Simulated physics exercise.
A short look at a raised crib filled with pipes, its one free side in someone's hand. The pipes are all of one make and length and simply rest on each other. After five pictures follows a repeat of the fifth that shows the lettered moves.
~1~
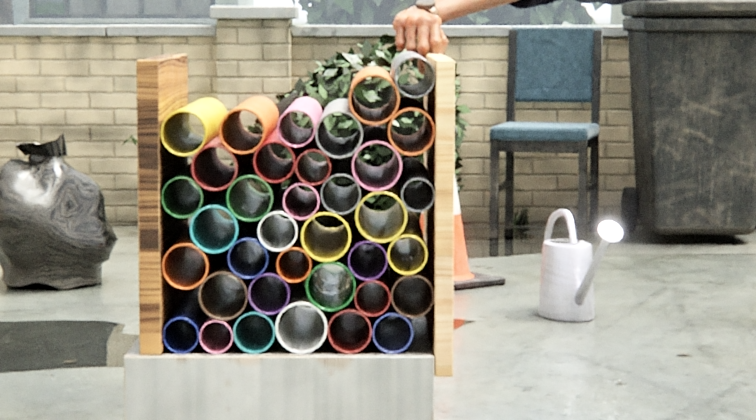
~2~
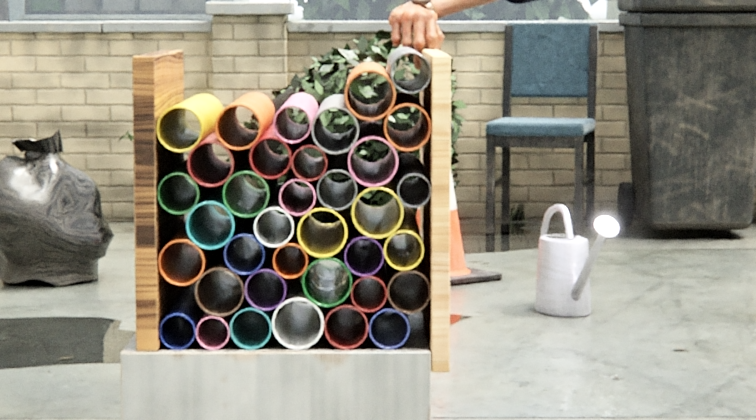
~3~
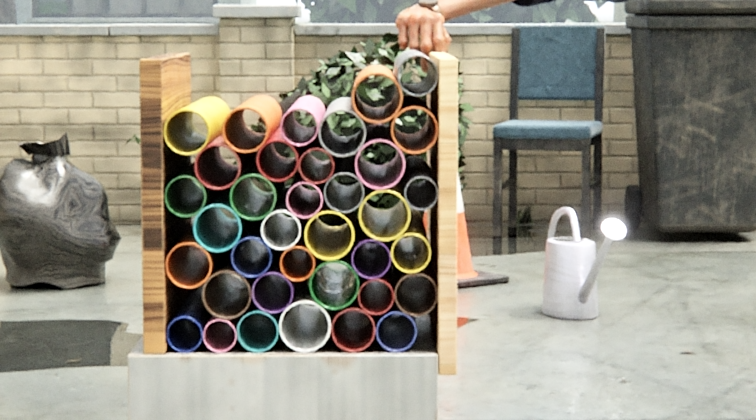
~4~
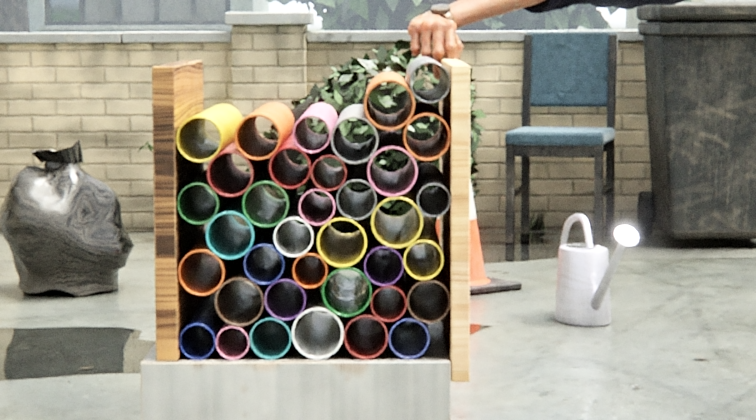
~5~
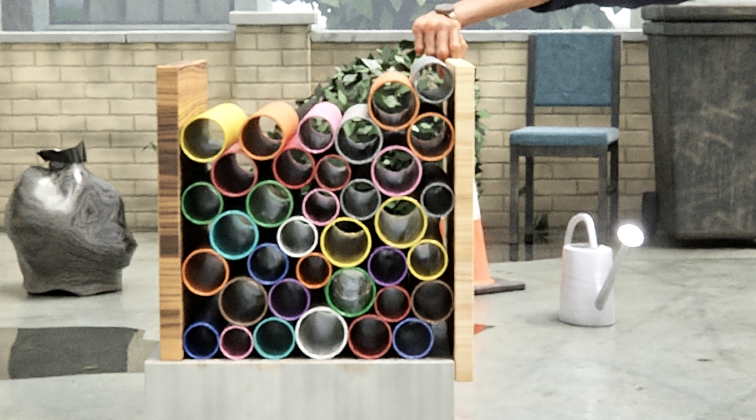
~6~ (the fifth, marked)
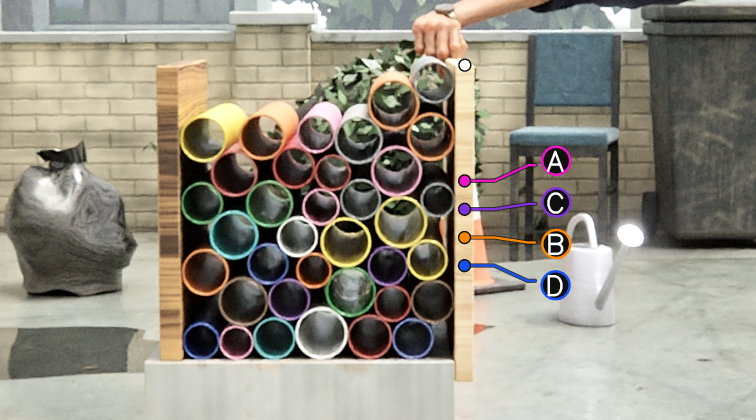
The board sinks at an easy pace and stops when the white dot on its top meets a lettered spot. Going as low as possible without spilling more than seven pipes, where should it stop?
The answer is mark D.
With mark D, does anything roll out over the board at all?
At D: Yes.
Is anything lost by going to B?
Yes, at B.
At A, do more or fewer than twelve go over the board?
Fewer than twelve.
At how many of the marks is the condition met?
Four of them.
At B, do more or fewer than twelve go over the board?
It loses fewer than twelve.
On the marked copy, A at (465, 181); B at (464, 238); C at (465, 210); D at (464, 266); the white dot at (465, 65).
Following D. Soon after the start, top of the board (455, 150).
Later, top of the board (455, 244).
In the end, top of the board (455, 265), six out over the board.
As for the rest, A two out over the board; B five out over the board; C five out over the board.
